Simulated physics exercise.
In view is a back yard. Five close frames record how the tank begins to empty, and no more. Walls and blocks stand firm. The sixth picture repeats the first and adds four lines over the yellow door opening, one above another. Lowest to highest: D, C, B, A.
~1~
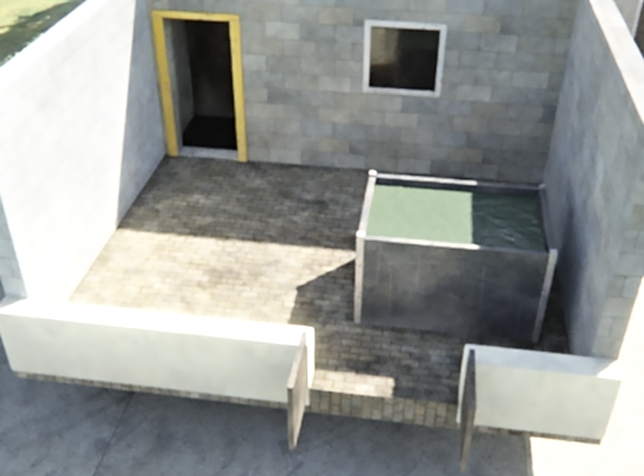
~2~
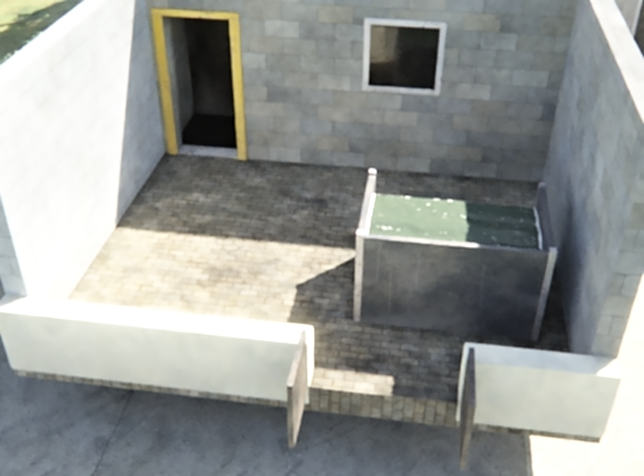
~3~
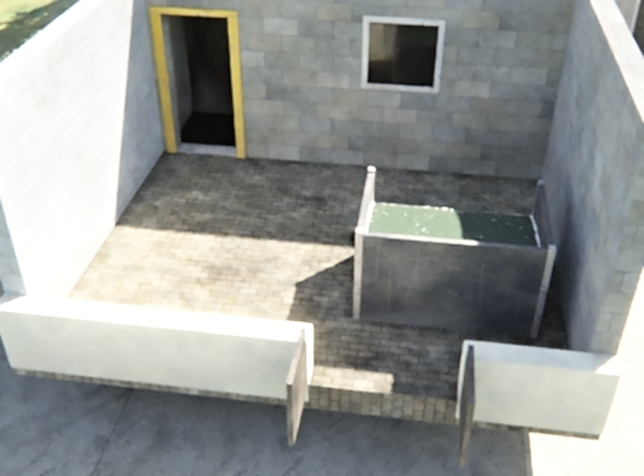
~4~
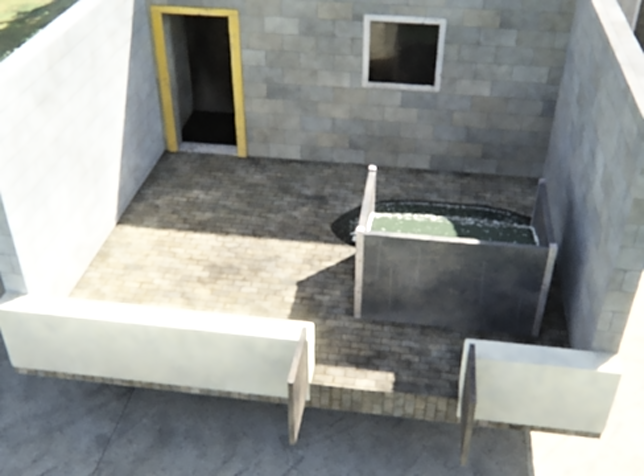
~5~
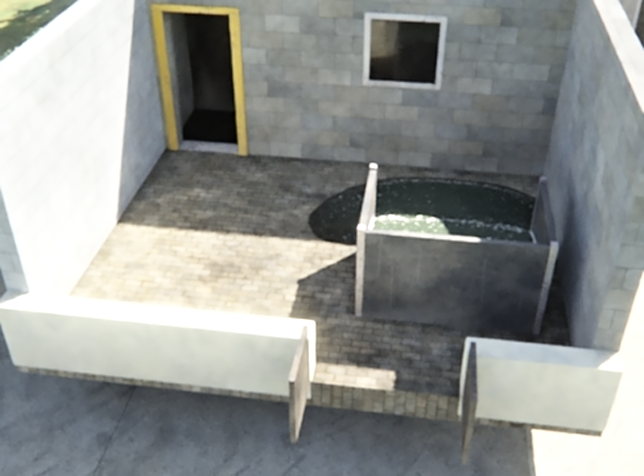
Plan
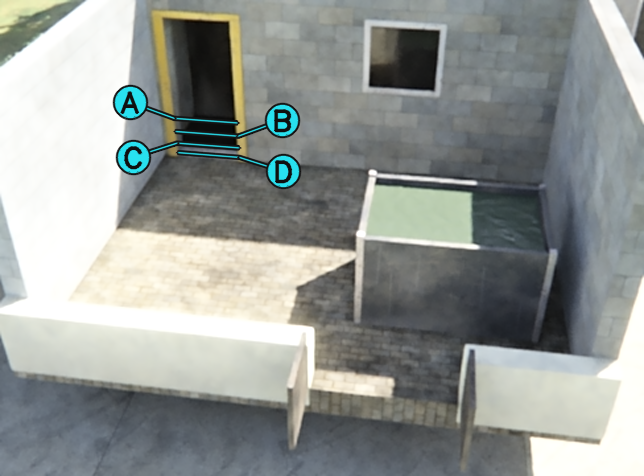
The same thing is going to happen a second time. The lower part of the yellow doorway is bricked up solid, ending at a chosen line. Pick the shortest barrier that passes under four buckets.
Take C.
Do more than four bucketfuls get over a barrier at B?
No.
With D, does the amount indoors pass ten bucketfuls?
Yes, clearly.
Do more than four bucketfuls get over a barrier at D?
Yes, it does.
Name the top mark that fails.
D.
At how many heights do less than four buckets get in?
Three of the four.
On the marked copy, A at (205, 120); B at (206, 133); C at (207, 145); D at (208, 155); from the bottom up D, C, B, A.
With A, nothing gets over.
With B, nothing gets over.
With C, a splash gets over, under a bucket.
With D, some 20 bucketfuls get in.
